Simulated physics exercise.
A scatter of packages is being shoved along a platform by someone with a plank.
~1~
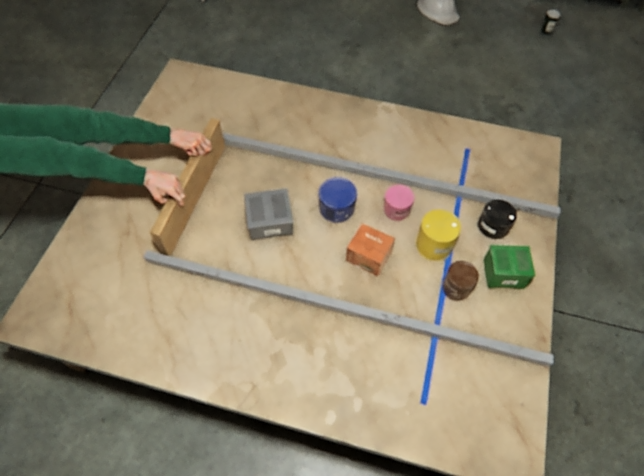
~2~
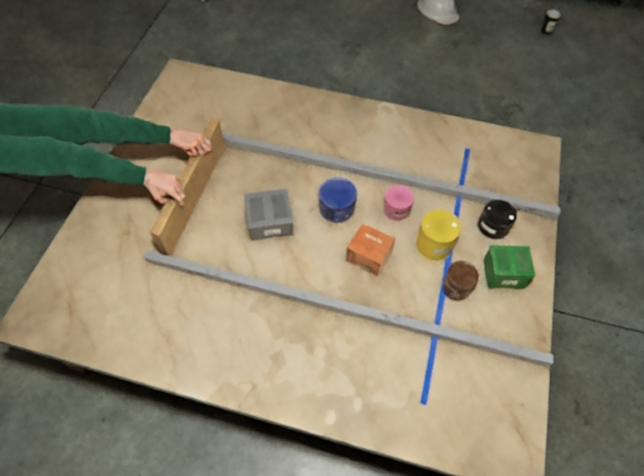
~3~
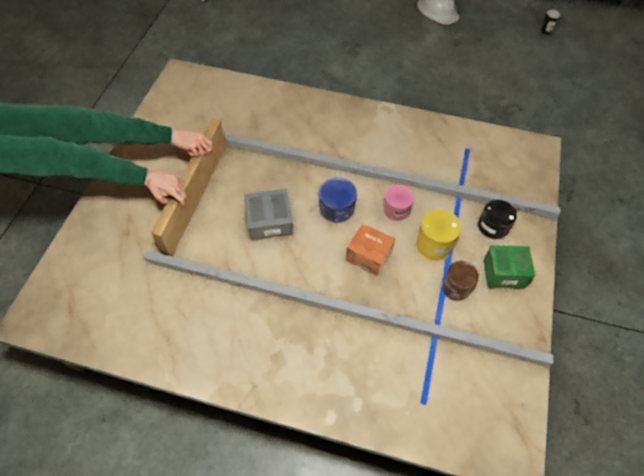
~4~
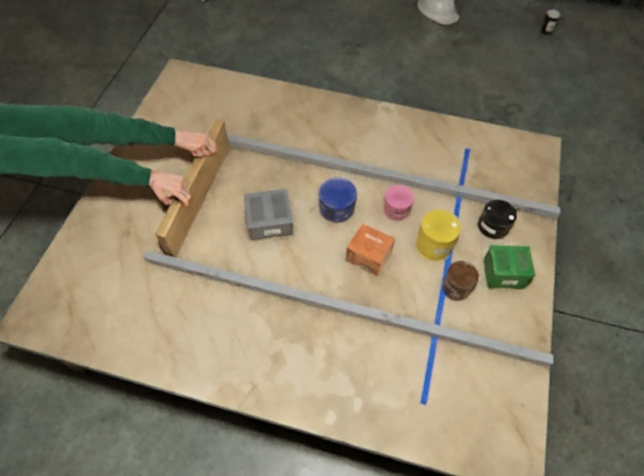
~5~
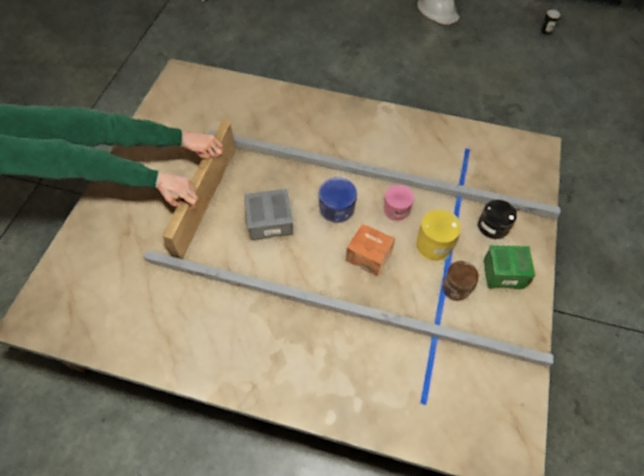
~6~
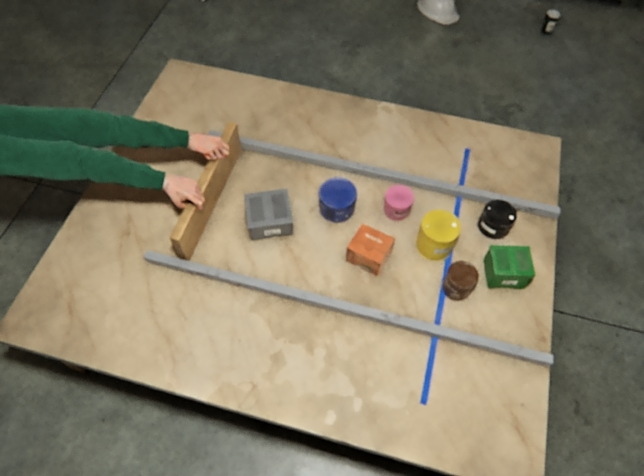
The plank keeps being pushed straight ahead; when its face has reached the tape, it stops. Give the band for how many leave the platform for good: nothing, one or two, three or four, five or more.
Watching this, the number dropping off is nil.
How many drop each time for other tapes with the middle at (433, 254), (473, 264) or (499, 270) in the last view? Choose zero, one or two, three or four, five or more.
In order: None at all; either one or two; three to four.
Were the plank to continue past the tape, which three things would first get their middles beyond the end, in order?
Green tote, brown pail, orange box.
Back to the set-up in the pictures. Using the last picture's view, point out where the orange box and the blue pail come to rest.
In order, first (514, 285), then (475, 232).
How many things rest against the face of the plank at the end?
Tally at the end: 3.
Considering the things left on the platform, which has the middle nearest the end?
The foremost one is the green tote.
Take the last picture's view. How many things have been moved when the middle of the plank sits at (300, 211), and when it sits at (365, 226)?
The first count is 1, and then it's 5.
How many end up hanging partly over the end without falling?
Counting them gives 2.
Soon after, none off yet; green tote at rest near (508, 267); black canister at rest near (497, 219); brown pail at rest near (460, 281).
At rest, the number that fall off is zero.
